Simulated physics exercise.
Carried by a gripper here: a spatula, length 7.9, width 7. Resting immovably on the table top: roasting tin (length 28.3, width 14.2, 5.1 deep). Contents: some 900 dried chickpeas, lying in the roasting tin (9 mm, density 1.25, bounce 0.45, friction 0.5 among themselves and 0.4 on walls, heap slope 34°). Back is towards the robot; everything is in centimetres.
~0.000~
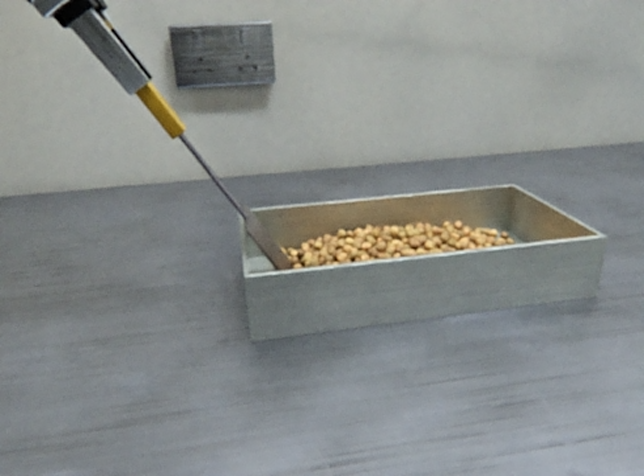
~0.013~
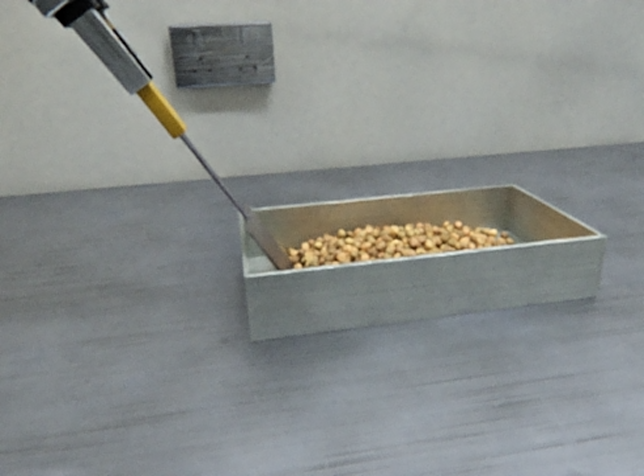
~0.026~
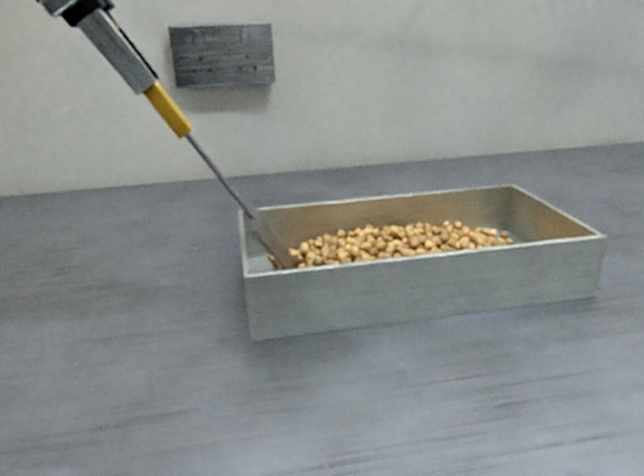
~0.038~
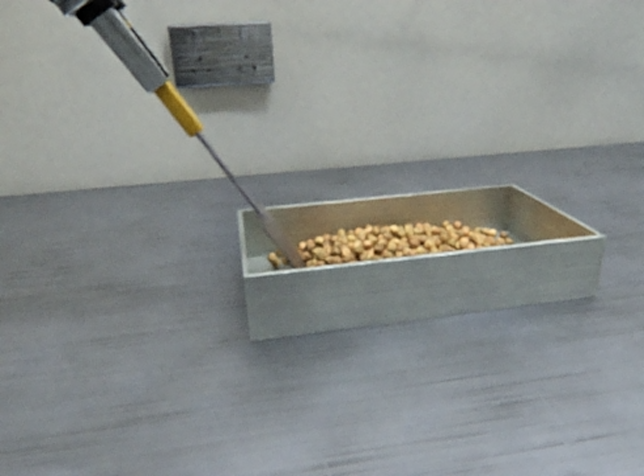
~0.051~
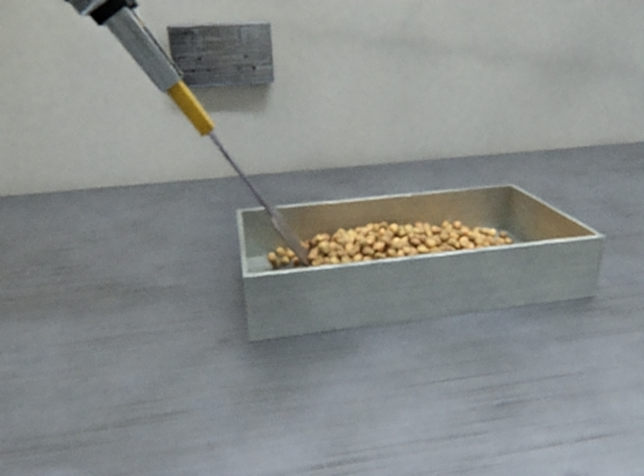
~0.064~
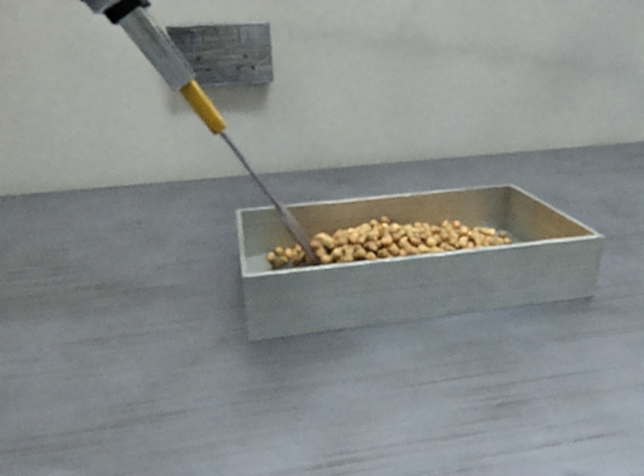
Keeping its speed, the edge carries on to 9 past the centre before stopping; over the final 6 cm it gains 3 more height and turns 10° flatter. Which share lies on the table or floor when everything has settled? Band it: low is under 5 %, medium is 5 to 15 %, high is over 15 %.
Band: Low.
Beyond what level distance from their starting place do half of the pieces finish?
It comes to some 4 cm.
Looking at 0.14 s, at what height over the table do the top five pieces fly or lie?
Somewhere around 6 centimetres high.
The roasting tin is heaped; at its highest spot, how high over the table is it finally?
Roughly 6.0 cm.
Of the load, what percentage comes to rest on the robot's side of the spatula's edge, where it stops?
About 50 percent.
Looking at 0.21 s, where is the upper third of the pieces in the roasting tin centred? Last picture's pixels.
I'd put it somewhere near (458, 231).
By 0.14 s, sloping 59°, highest piece 6 above the table; 900 in the roasting tin.
By 0.21 s, sloping 56°, highest piece 7 above the table; 900 in the roasting tin.
By 0.45 s, sloping 49°, highest piece 6 above the table; 874 in the roasting tin, 20 on the table or floor, 6 on the blade or in flight.
By 1.50 s, sloping 49°, highest piece 6 above the table; 873 in the roasting tin, 27 on the table or floor.
Final count, 873 in the roasting tin, 27 on the table or floor. That is 3 % on the table or floor.
